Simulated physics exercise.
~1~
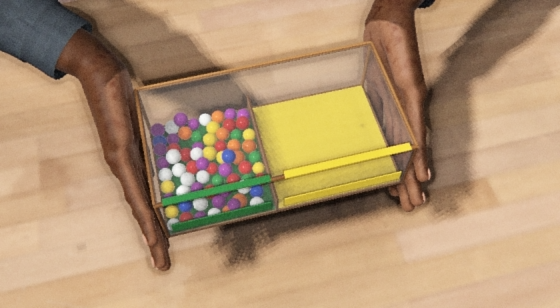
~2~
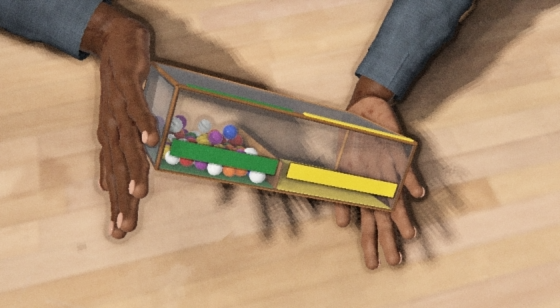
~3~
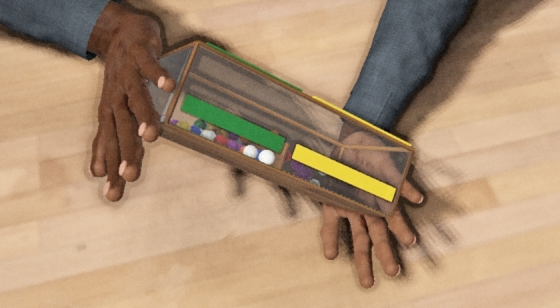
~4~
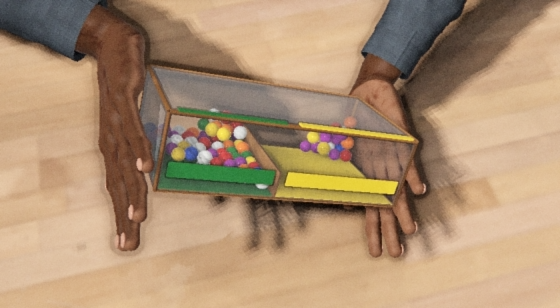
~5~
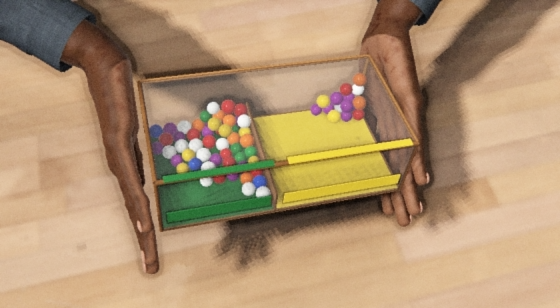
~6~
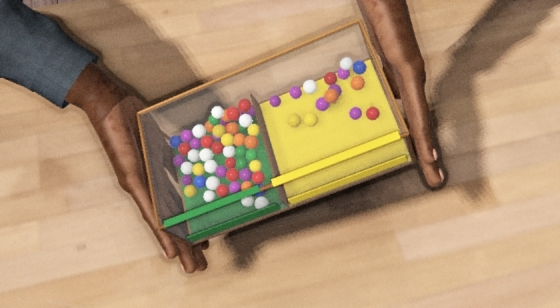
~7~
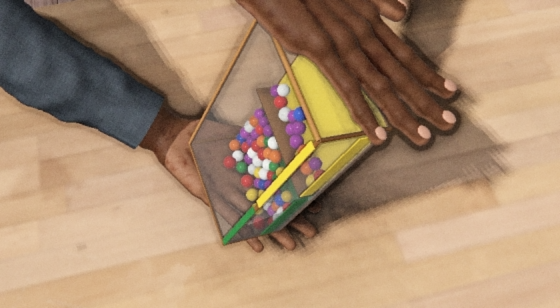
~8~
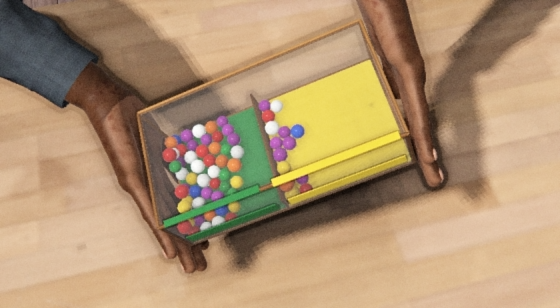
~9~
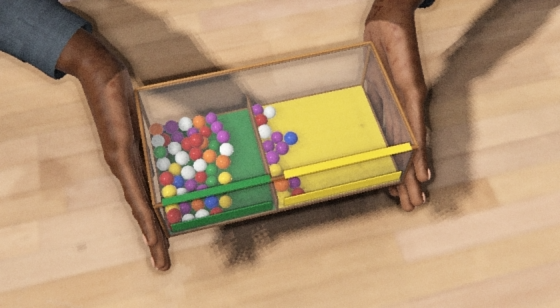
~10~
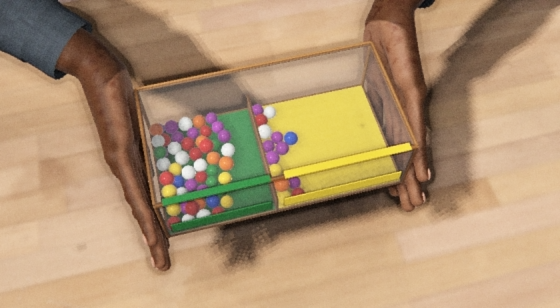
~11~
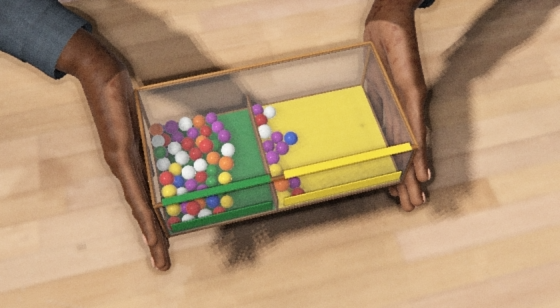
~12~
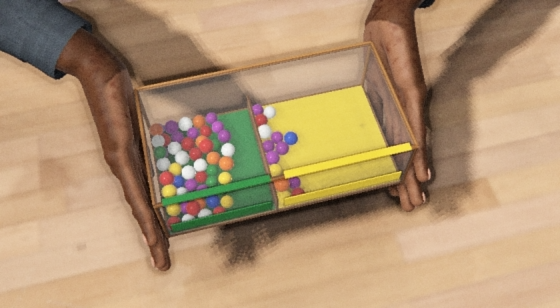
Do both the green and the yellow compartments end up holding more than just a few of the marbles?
Yes, both do. Most of the marbles finish in the green compartment, and a smaller but clear group rests in the yellow one, close to the divider.
